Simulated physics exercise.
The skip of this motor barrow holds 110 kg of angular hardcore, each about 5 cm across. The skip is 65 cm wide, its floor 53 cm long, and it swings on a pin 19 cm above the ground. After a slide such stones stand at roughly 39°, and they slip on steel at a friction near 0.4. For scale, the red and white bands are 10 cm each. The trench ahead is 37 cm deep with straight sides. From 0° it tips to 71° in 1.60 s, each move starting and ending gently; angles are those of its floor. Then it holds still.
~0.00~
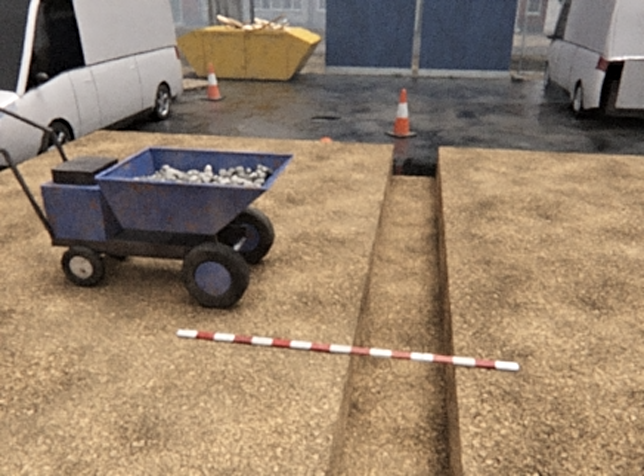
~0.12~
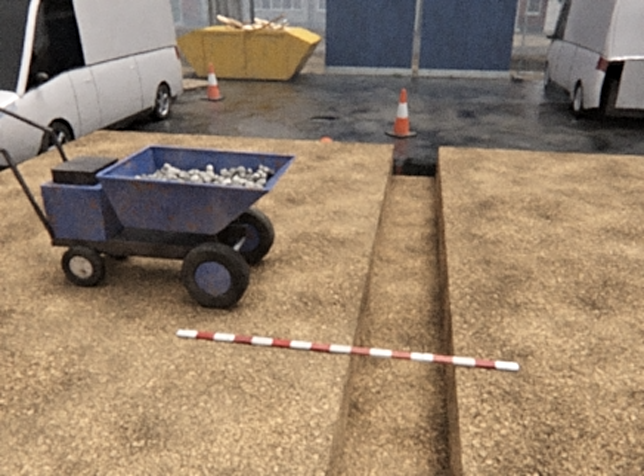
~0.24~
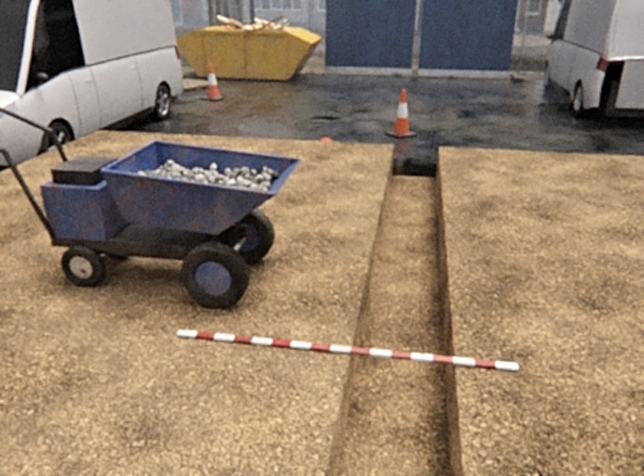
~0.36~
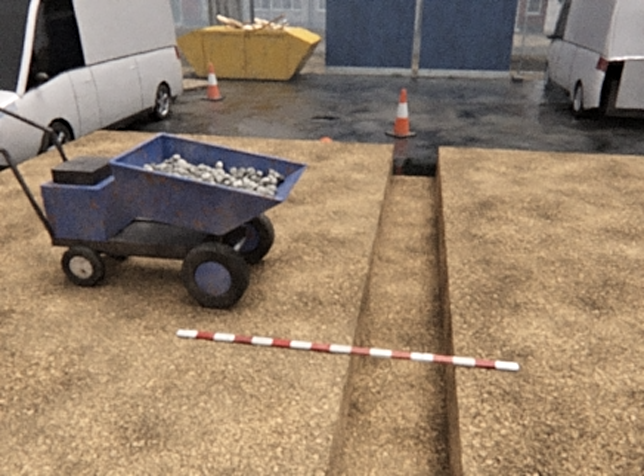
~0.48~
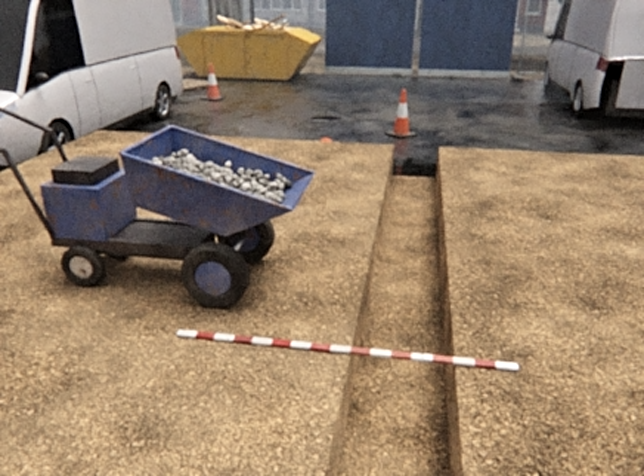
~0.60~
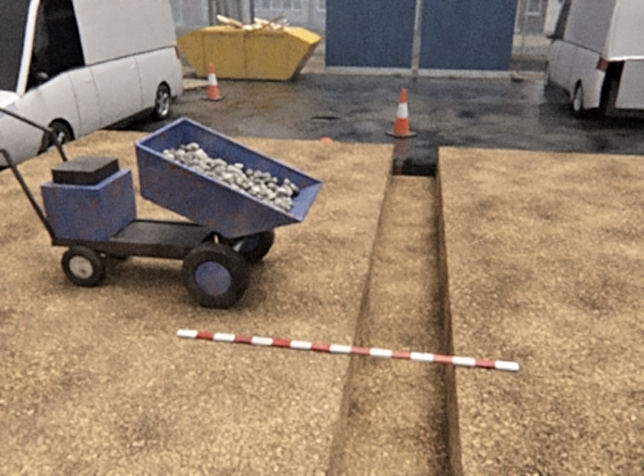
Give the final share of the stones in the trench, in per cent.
Some 40 per cent of it.
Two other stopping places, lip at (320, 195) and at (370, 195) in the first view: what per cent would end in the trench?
Near 100 per cent from the first place, 80 from the second.
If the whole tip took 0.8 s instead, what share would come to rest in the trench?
In that case some 50 per cent.
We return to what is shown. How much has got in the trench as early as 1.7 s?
About 15 per cent by then.
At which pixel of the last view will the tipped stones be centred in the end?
Around (386, 344).
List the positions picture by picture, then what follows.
The skip is at 0°, its lip at (267, 189); the top of the load is at (220, 175), in the first frame.
Lip at (269, 191), floor tilted 1°, highest stones at (209, 174); the stones move at 0.1 m/s on average, in the second frame.
The skip is at 4°, its lip at (275, 194); the top of the load is at (189, 172); the stones move at 0.3 m/s on average, in the third frame.
The skip is at 9°, its lip at (283, 201); the top of the load is at (178, 166); the stones move at 0.4 m/s on average, in the fourth frame.
Lip at (292, 210), floor tilted 15°, highest stones at (182, 160); the stones move at 0.4 m/s on average, in the fifth frame.
The skip is at 22°, its lip at (302, 221); the top of the load is at (186, 154); the stones move at 0.5 m/s on average, in the sixth frame.
After 1.2 s the floor is at 60°; 100 % in the skip; the foremost stones are at (324, 262).
After 1.7 s the floor is at 71°; 71 % in the skip, 15 % short of the trench, 13 % in the trench; the foremost stones are at (408, 336).
After 2.0 s the floor is at 71°; 49 % in the skip, 18 % short of the trench, 33 % in the trench; the foremost stones are at (441, 357).
After 4.0 s the floor is at 71°; 43 % in the skip, 17 % short of the trench, 40 % in the trench; the foremost stones are at (441, 348).
